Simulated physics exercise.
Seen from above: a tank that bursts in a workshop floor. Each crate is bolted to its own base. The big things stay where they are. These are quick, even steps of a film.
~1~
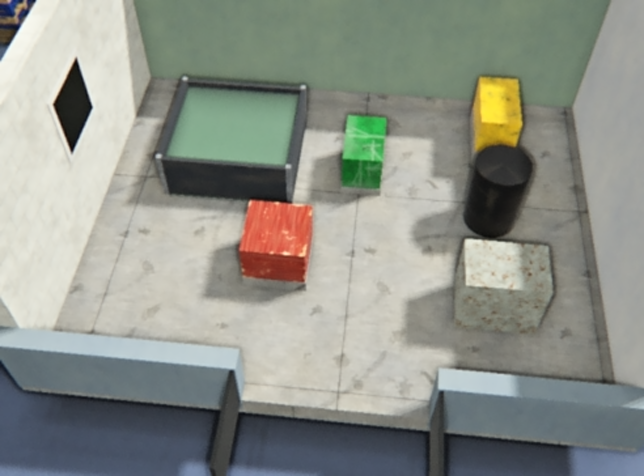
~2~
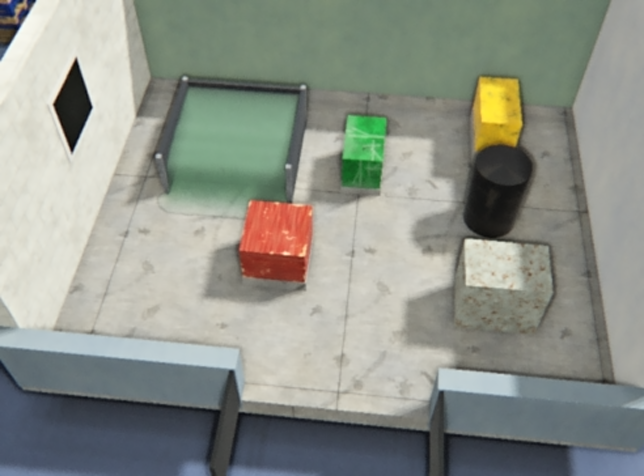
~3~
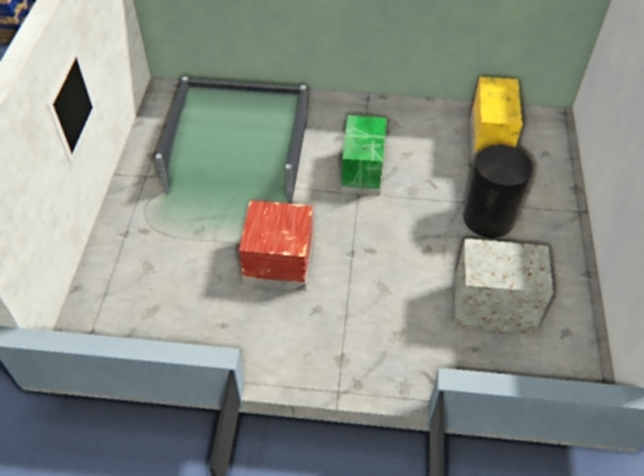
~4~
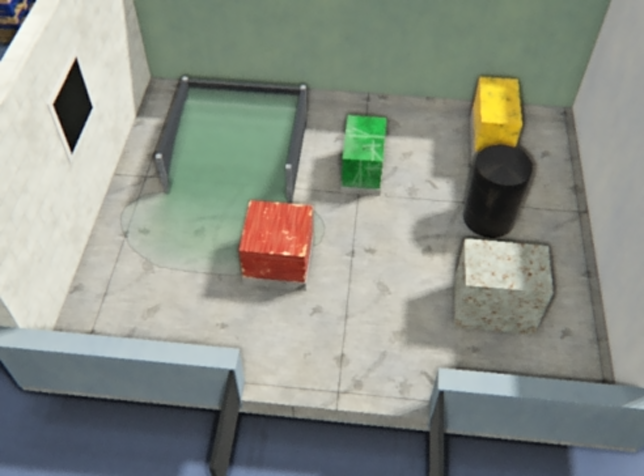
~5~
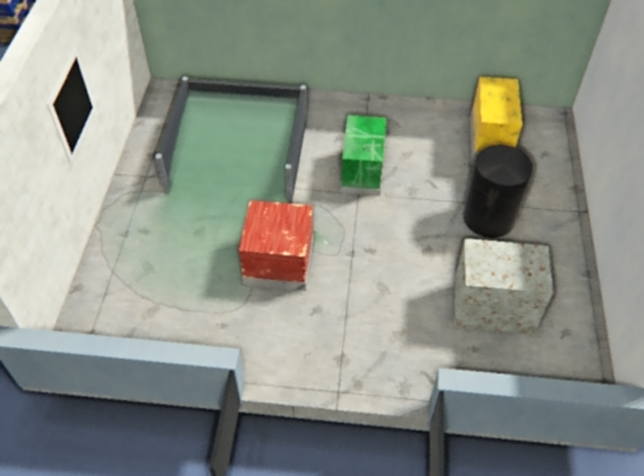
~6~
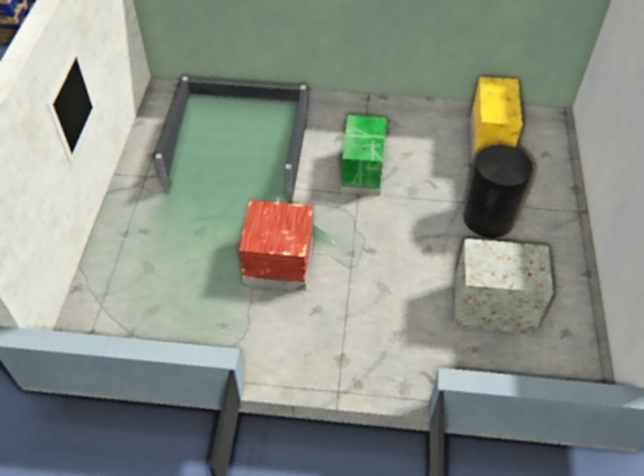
A tank of still, greenish water in the back left of a workshop burst open at its front, and the water poured out and spread across the floor, flowing around both sides of a red block.
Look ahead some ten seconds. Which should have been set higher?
One by one: The red crate is wetted; the green crate escapes dry; the yellow crate escapes dry.
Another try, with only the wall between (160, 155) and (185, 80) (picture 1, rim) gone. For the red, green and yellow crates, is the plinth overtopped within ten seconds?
My reading: The red one stays dry; the green one keeps dry; the yellow one is safe.
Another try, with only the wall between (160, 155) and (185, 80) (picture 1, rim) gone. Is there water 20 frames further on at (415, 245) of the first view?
There: Clear.
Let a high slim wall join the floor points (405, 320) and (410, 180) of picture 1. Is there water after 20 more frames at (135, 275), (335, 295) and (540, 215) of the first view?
As listed: Under water, wet, free of water.
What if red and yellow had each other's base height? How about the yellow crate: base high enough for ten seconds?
One by one: The yellow crate keeps dry.
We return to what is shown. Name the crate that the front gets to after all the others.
It is the one in yellow.
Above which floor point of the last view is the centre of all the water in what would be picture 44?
I would point to (297, 231).
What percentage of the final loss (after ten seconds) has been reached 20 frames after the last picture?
Near 30 in a hundred.
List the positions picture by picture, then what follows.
Still water in the tank at (235, 126), in the first frame.
Water pours out at (227, 185) and has run to (163, 196), in the second frame.
The front is at (152, 215), out from the gap at (228, 187), in the third frame.
Water pours out at (228, 188) and has run to (314, 240), in the fourth frame.
The front is at (155, 296), out from the gap at (228, 189), in the fifth frame.
Water pours out at (228, 189) and has run to (168, 340), in the sixth frame.
A moment on, water covers 30 % of the floor; the red crate water round its plinth, the green crate water round its plinth, the yellow crate not reached.
Next, water covers 45 % of the floor; the red crate water round its plinth, the green crate water round its plinth, the yellow crate water round its plinth.
Then, water covers 60 % of the floor; the red crate water round its plinth, the green crate water round its plinth, the yellow crate water round its plinth.
Later, water covers 85 % of the floor; the red crate water round its plinth, the green crate water round its plinth, the yellow crate water round its plinth.
In the end, water covers 100 % of the floor; the red crate was topped, the green crate stayed above the water, the yellow crate stayed above the water.
